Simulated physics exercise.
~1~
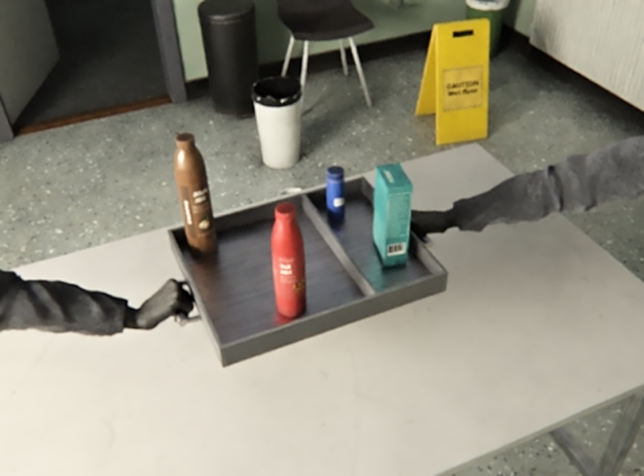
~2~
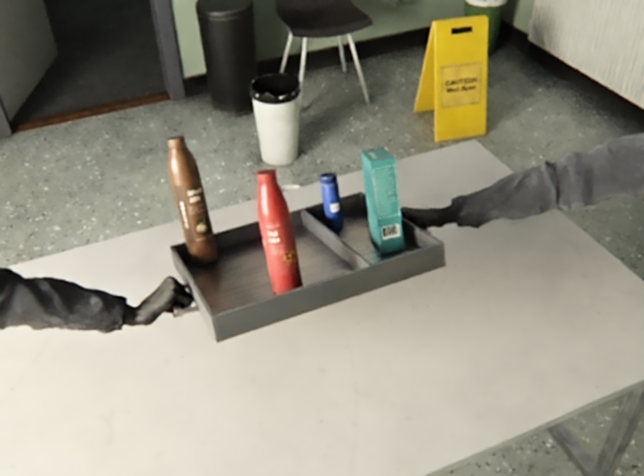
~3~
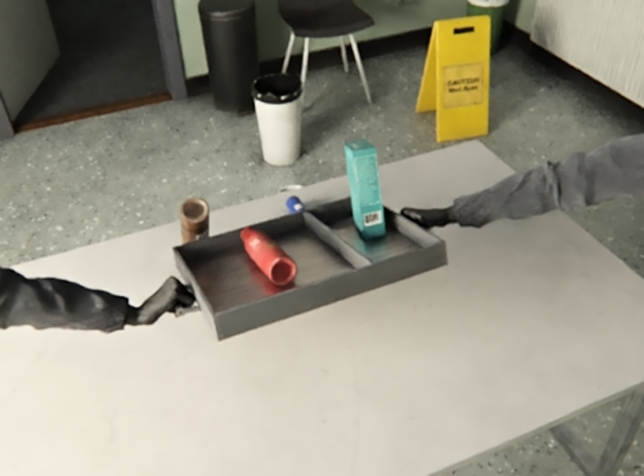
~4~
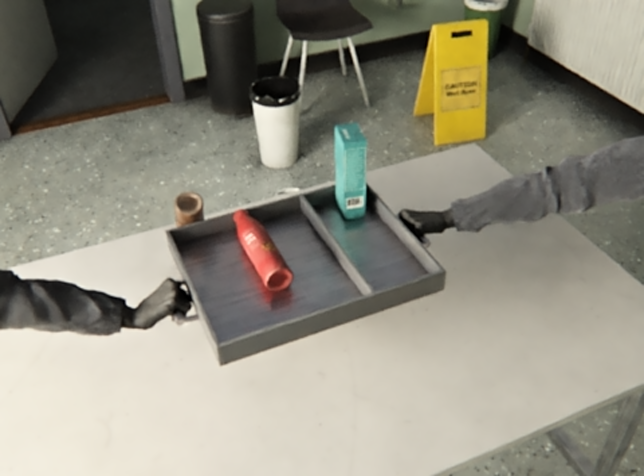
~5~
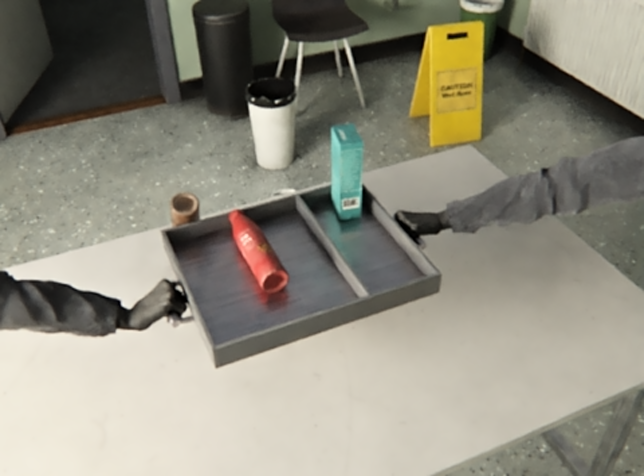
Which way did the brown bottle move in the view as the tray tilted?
It moved down, tipping over and dropping past the far edge of the tray.
